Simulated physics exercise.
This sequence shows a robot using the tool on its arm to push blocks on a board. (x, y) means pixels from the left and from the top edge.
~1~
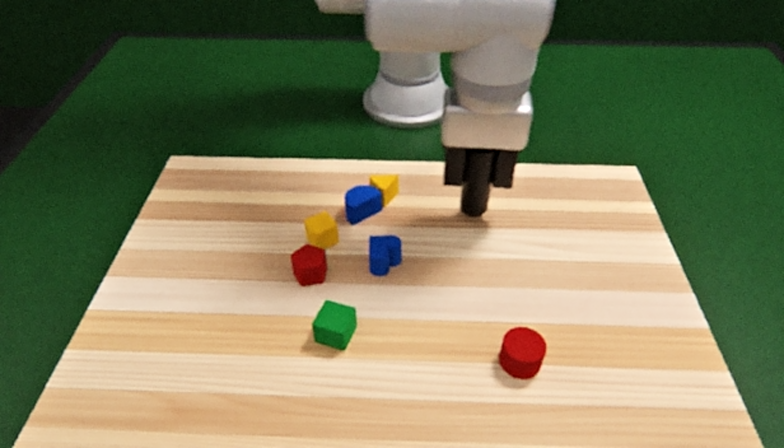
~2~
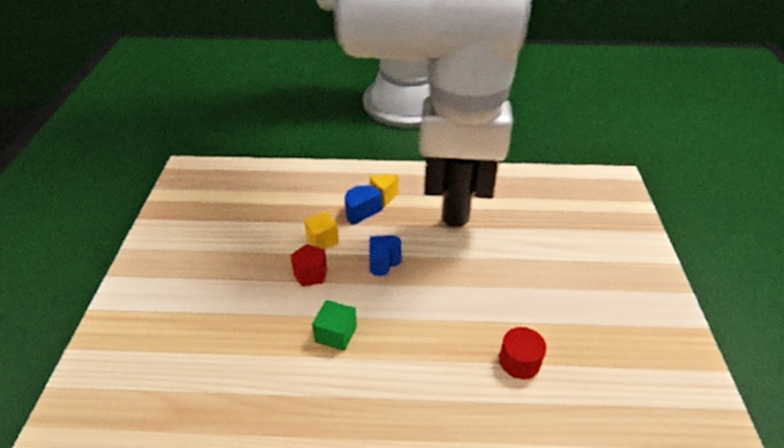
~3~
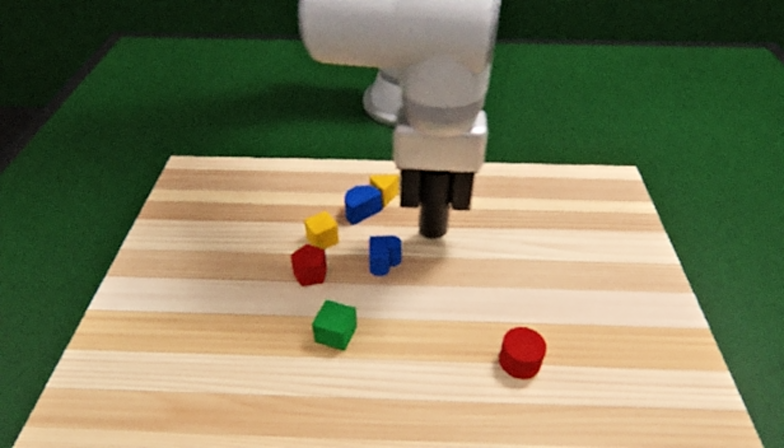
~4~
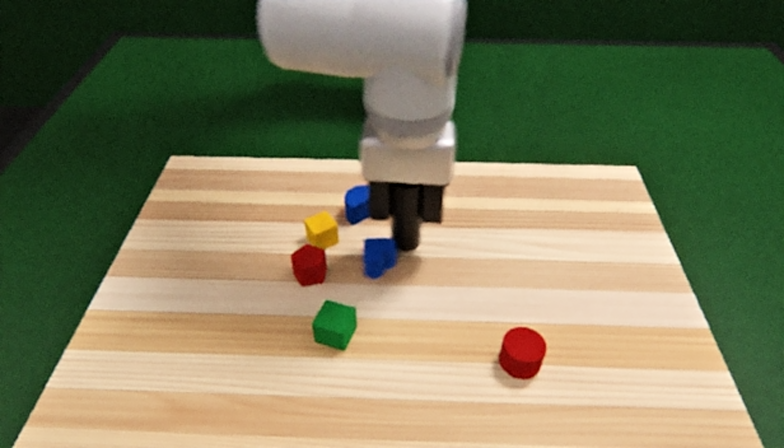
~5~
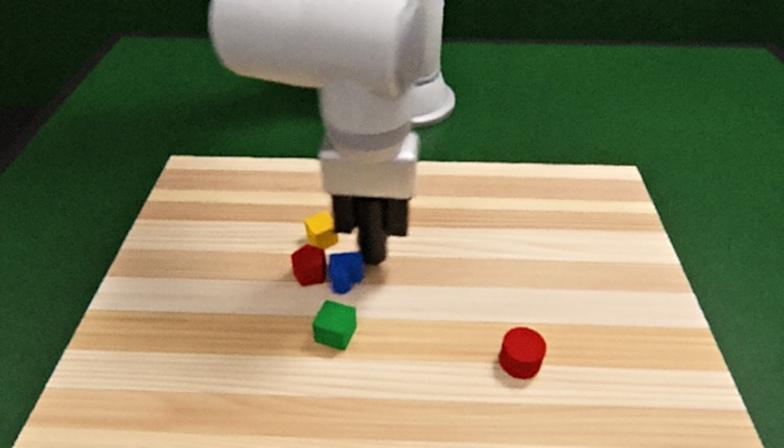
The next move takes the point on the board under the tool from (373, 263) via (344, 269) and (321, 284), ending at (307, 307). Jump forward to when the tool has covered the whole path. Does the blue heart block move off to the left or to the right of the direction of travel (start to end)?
It gets pushed left.
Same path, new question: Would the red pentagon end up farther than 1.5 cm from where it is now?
I'd say yes.
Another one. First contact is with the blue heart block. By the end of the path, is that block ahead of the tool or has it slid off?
Carried ahead at the end.
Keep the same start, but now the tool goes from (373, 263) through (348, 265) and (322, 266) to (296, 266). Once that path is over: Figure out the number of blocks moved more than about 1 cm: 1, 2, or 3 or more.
Expect two.
On the path given first. Halfway along, tool at (330, 267); red pentagon at (297, 258); blue heart block at (323, 282), turned 15° clockwise.
At the end, tool at (306, 298); red pentagon at (288, 260), turned 15° clockwise; yellow square still; green square at (339, 329), turned 25° anticlockwise; blue heart block at (308, 316), turned 20° anticlockwise.
